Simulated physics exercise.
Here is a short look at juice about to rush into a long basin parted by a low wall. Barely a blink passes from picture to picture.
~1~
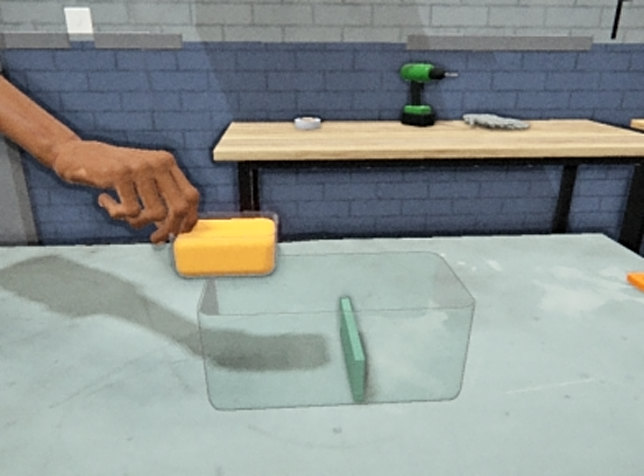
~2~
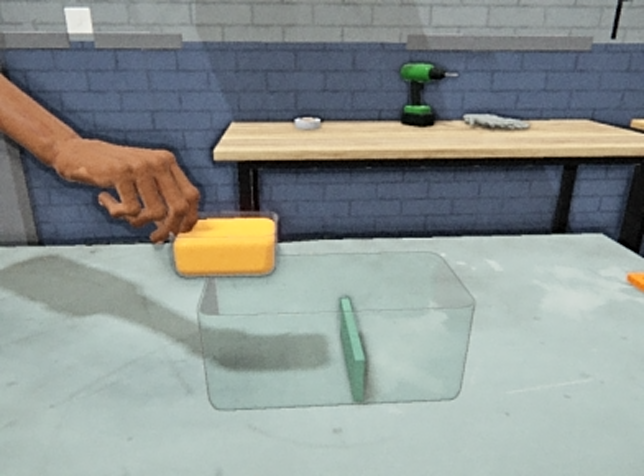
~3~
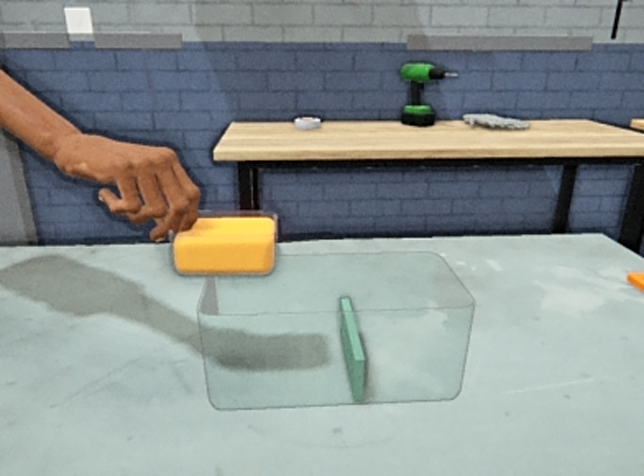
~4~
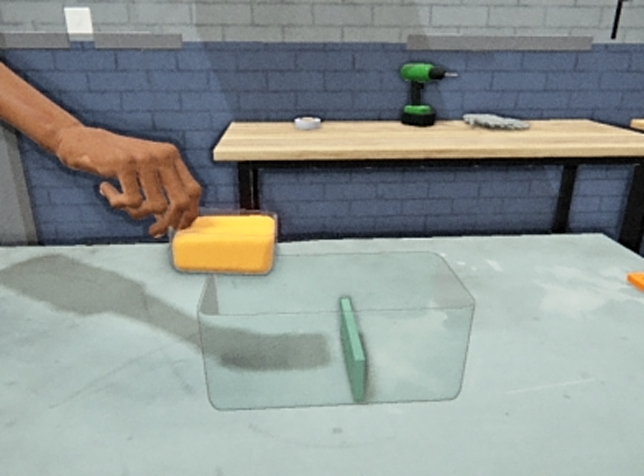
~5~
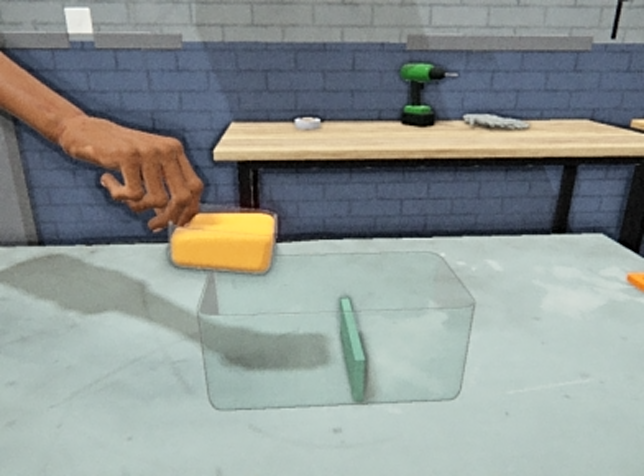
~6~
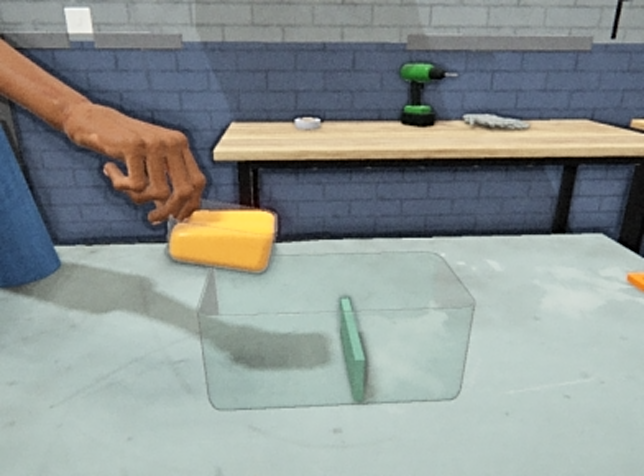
In a workshop with a drill on a back bench, a hand held a small container of orange juice by a clear, divided basin, paused, then tilted it slightly to the right.
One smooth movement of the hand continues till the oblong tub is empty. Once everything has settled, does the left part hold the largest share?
Yes.
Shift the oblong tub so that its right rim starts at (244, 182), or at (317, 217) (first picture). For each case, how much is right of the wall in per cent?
0 % and 90 %.
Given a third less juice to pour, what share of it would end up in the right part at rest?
I'd say roughly 0 percent.
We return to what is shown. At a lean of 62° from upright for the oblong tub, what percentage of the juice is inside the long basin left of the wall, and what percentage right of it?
Left: 25 %. Right: 0 %.
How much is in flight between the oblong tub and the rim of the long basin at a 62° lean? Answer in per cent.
Close to 35 per cent.
A moment on, the tilt is 62° and 40 per cent is still to pour, 26 is left of the wall and 0 right of it.
Next, the tilt is 96° and 7 per cent is still to pour, 64 is left of the wall and 22 right of it.
Then the tilt is 103° and 0 per cent is still to pour, 77 is left of the wall and 22 right of it.
Later the tilt is 103° and 0 per cent is still to pour, 77 is left of the wall and 22 right of it.
Finally, 77 per cent lies left of the wall, 22 right of it and 1 outside.
